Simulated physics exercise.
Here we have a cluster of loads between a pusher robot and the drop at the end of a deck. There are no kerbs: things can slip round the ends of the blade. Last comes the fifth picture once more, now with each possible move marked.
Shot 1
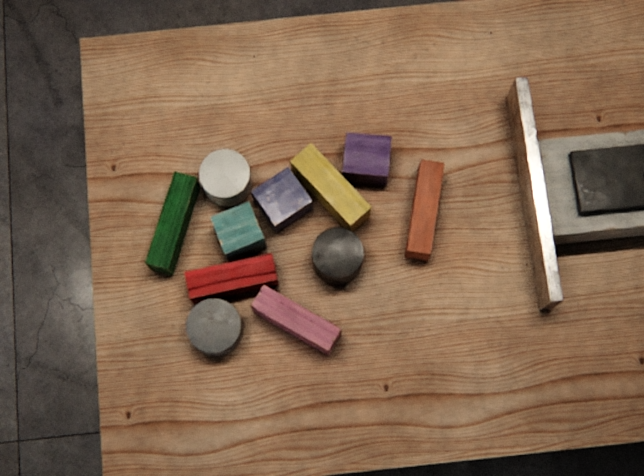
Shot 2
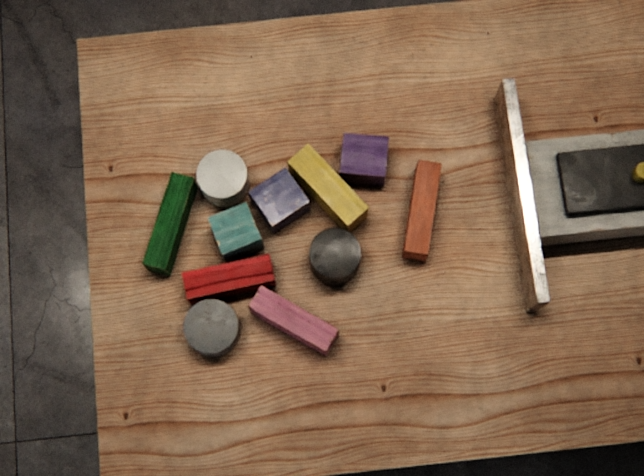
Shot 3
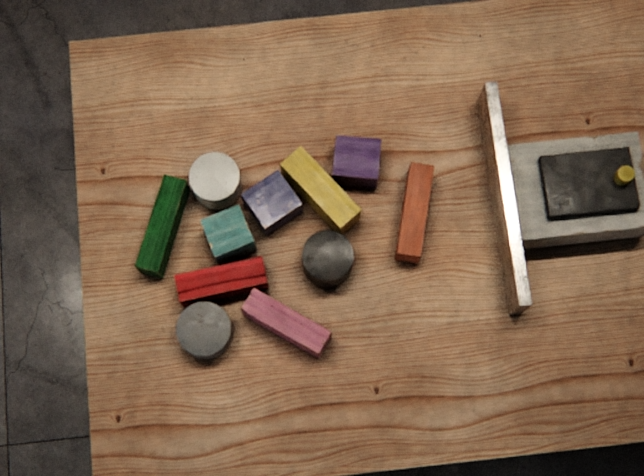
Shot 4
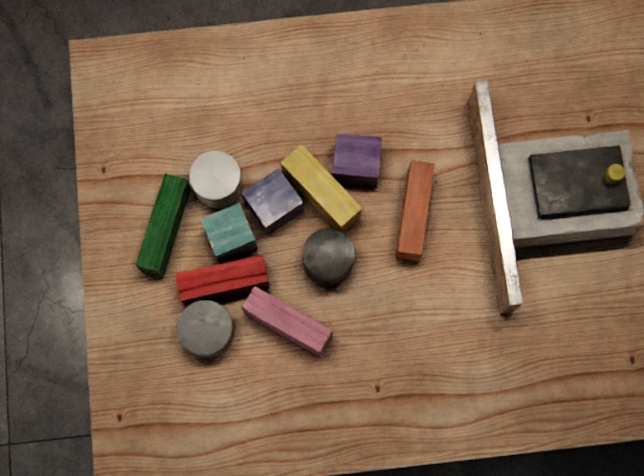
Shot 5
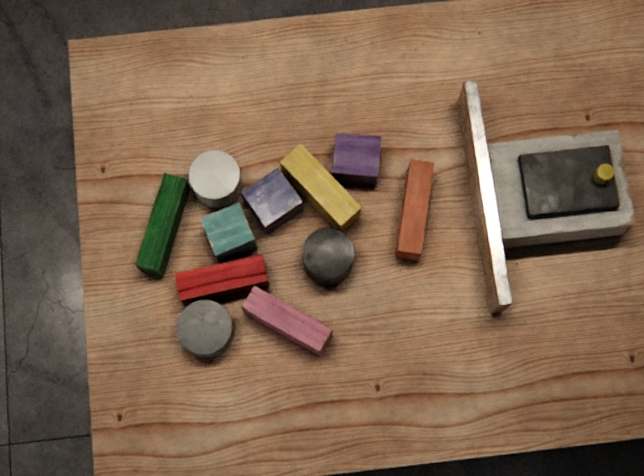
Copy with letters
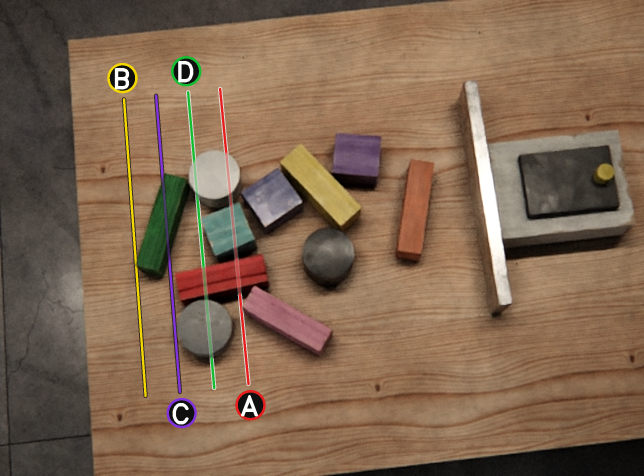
A pusher robot with a wide flat blade crept left across the wooden deck toward an orange bar and a cluster of colored blocks and round canisters, which stayed where they were, untouched.
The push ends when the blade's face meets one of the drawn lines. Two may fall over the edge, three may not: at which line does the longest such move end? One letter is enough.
Line D.
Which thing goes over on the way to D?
It is the green stick.
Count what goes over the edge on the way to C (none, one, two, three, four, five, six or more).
By then, four.
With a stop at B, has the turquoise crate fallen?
Yes.
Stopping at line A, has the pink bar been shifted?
Yes.
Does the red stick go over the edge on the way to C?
Yes.
On the marked copy, A at (234, 231); B at (134, 242); C at (168, 239); D at (201, 235).
With D. Early on, robot (460, 193); purple crate (335, 153); yellow bar (315, 190).
Further on, robot (355, 204); green stick (126, 230); turquoise crate (159, 255).
At the end, robot (276, 213); green stick over the edge; turquoise crate (83, 270); one fallen.
As for the rest, A is within the limit but short; B drops five; C drops four.
